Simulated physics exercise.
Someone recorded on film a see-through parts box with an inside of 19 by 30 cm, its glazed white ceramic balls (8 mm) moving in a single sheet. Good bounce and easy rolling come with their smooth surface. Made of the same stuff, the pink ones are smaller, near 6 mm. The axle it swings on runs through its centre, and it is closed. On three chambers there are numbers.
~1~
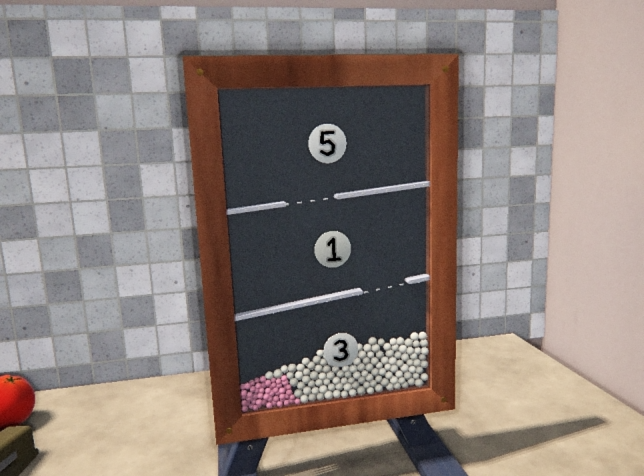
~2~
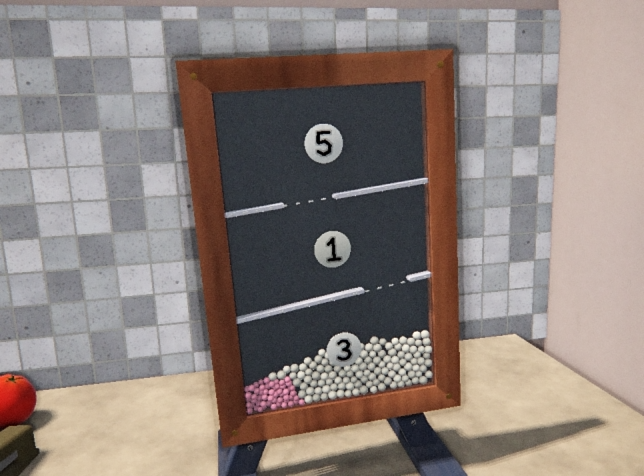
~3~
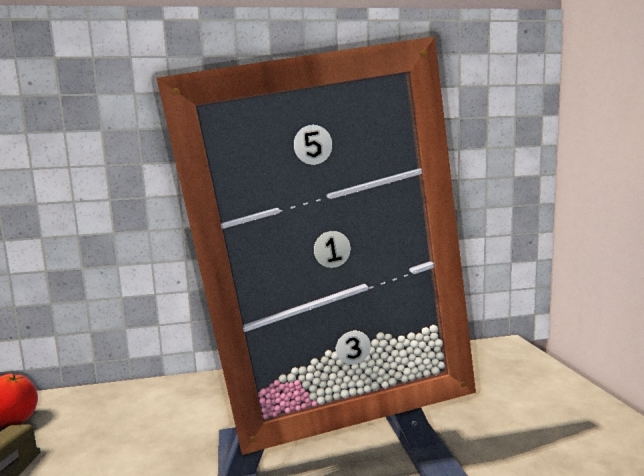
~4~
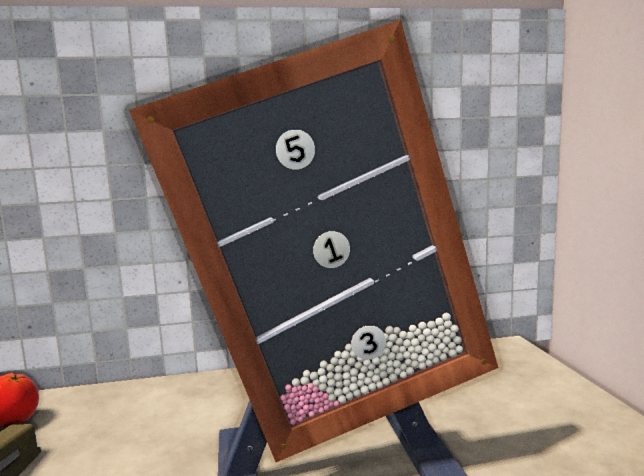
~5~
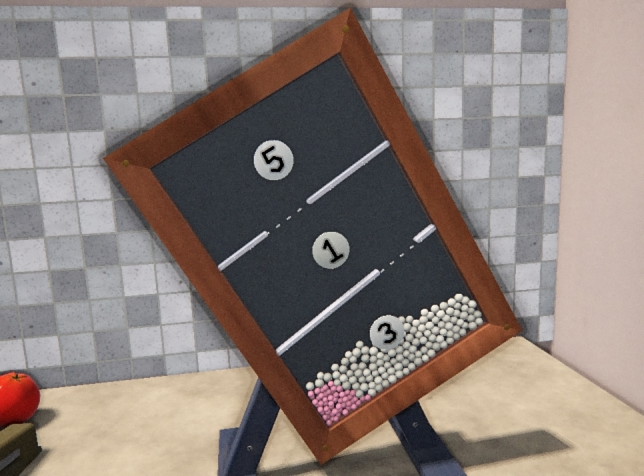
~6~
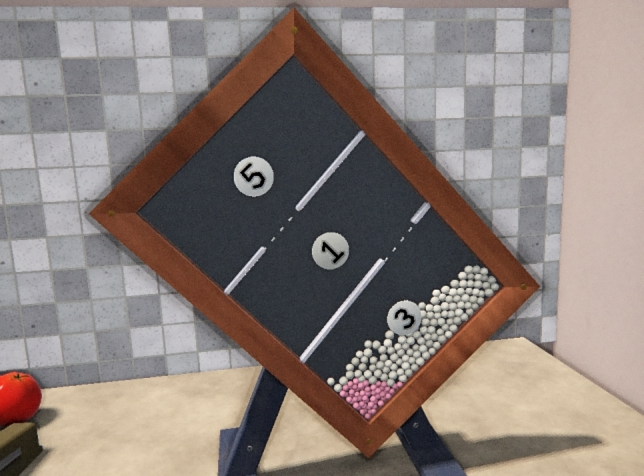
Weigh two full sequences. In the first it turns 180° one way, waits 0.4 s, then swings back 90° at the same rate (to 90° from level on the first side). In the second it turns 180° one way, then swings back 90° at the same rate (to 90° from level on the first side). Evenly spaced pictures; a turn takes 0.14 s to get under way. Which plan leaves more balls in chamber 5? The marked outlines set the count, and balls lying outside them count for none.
Go with the former.
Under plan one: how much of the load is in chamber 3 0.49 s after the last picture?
It comes to roughly 95 %.
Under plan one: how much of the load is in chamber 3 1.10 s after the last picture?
It works out at roughly 35 per cent.
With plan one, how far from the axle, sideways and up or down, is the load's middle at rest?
Right: About 1 cm; below: About 8 cm.
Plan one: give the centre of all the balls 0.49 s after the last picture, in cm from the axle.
3 cm right, 8 cm above.
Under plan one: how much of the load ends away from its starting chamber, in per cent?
Roughly 65 per cent.
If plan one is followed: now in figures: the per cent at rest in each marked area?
In per cent: Chamber 1 holds 40, chamber 3 holds 35, chamber 5 holds 25.
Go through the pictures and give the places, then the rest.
Level; about 180 balls; balls centred (334, 377); top one (373, 341); no. 1 (333, 249), no. 3 (341, 350), no. 5 (328, 144), in the first picture.
Turned 2° anticlockwise; balls centred (337, 377); top one (425, 335), in the second picture.
Turned 7° anticlockwise; balls centred (347, 376); top one (434, 329); wall ends (241, 329) to (365, 287), (413, 271) to (434, 264), (219, 227) to (277, 211), (329, 196) to (422, 171), in the third picture.
Turned 17° anticlockwise; balls centred (362, 372); top one (447, 317), in the fourth picture.
Turned 29° anticlockwise; balls centred (383, 364); top one (459, 298), in the fifth picture.
Turned 42° anticlockwise; balls centred (406, 351); top one (469, 270); no. 1 (331, 251), no. 3 (405, 318), no. 5 (254, 177), in the sixth picture.
Plan one. 0.49 s later than the last picture, it stands 180° anticlockwise; the balls' middle is 3 cm right of and 8 cm above the centre; no. 1, 5 %, no. 3, 95 %.
Then, 1.10 s later than the last picture, it stands 136° anticlockwise; the balls' middle is in line with and 2 cm below the centre; no. 1, 40 %, no. 3, 35 %, no. 5, 20 %.
Then, 1.31 s later than the last picture, it stands 90° anticlockwise; the balls' middle is in line with and 7 cm below the centre; no. 1, 40 %, no. 3, 35 %, no. 5, 25 %.
At rest 2.2 s after the last picture, it stands 90° anticlockwise; no. 1, 40 %, no. 3, 35 %, no. 5, 25 %.
Plan two would end with no. 1, 40 %, no. 3, 55 %, no. 5, 5 %.
